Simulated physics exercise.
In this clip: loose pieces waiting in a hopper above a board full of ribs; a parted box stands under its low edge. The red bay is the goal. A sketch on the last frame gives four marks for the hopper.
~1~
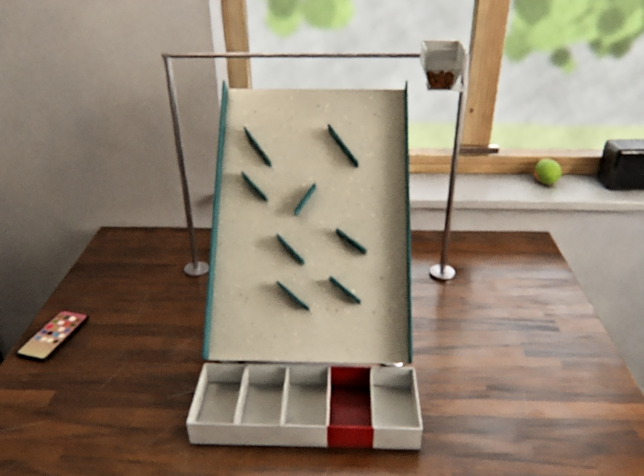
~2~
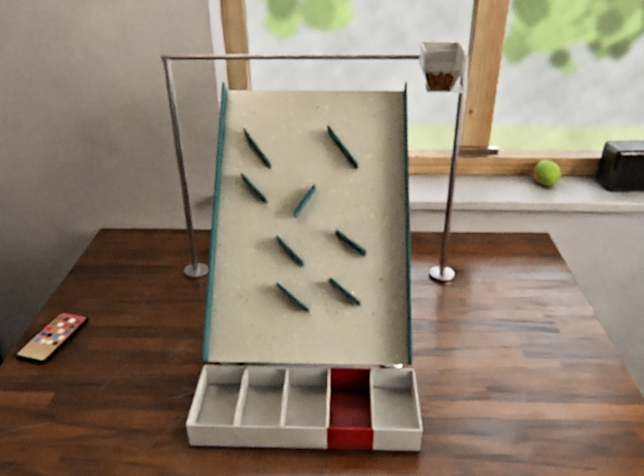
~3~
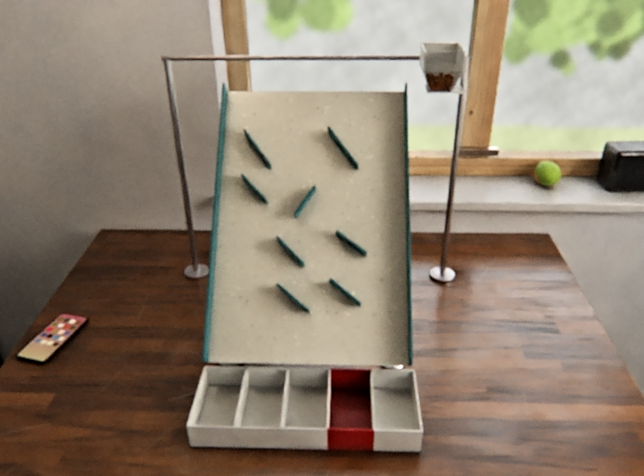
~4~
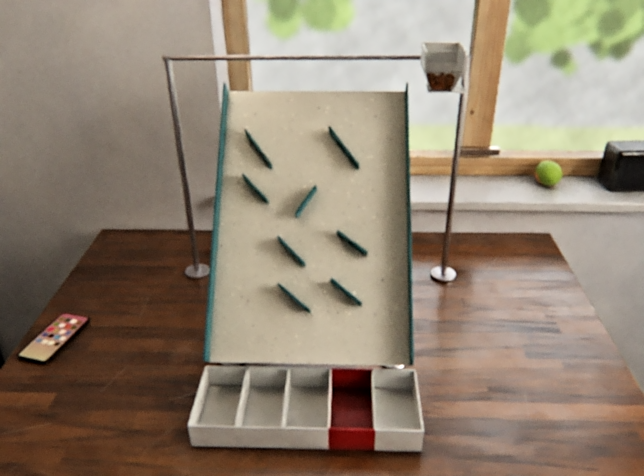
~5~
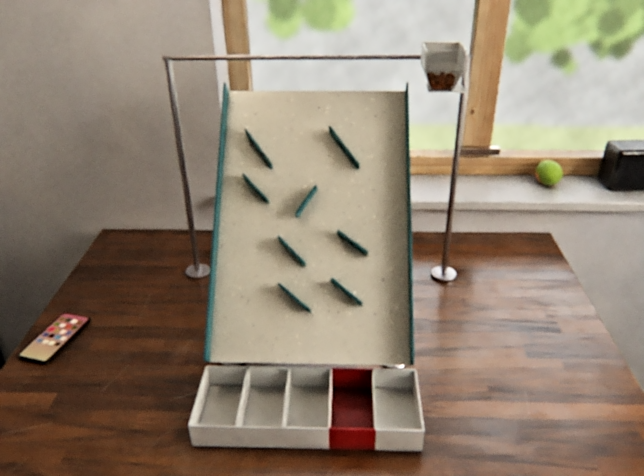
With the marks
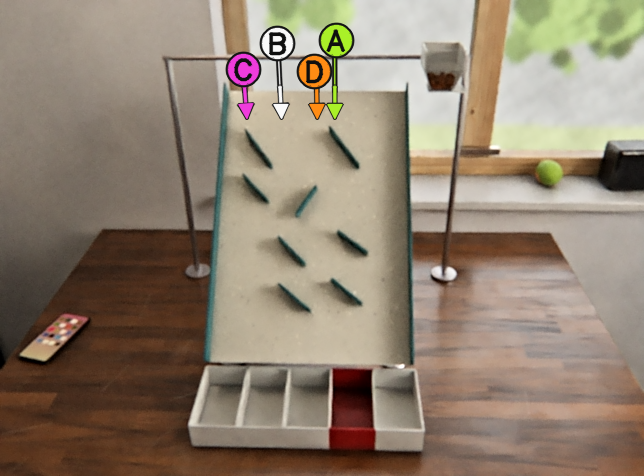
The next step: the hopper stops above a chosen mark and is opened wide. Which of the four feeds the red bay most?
Choose B.
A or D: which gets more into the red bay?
The answer is D.
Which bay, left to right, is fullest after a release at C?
The first.
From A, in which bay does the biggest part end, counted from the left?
The fifth.
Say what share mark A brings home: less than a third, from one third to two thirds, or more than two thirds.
Less than a third.
On the marked copy, mark A meets the board at (334, 113); mark B meets the board at (281, 113); mark C meets the board at (246, 113); mark D meets the board at (317, 113).
If A is chosen, a small part in the red bay, most in other bays.
If B is chosen, about a third in the red bay, about two thirds in other bays.
If C is chosen, a small part in the red bay, most in other bays, a small part outside the box.
If D is chosen, about a quarter in the red bay, most in other bays.
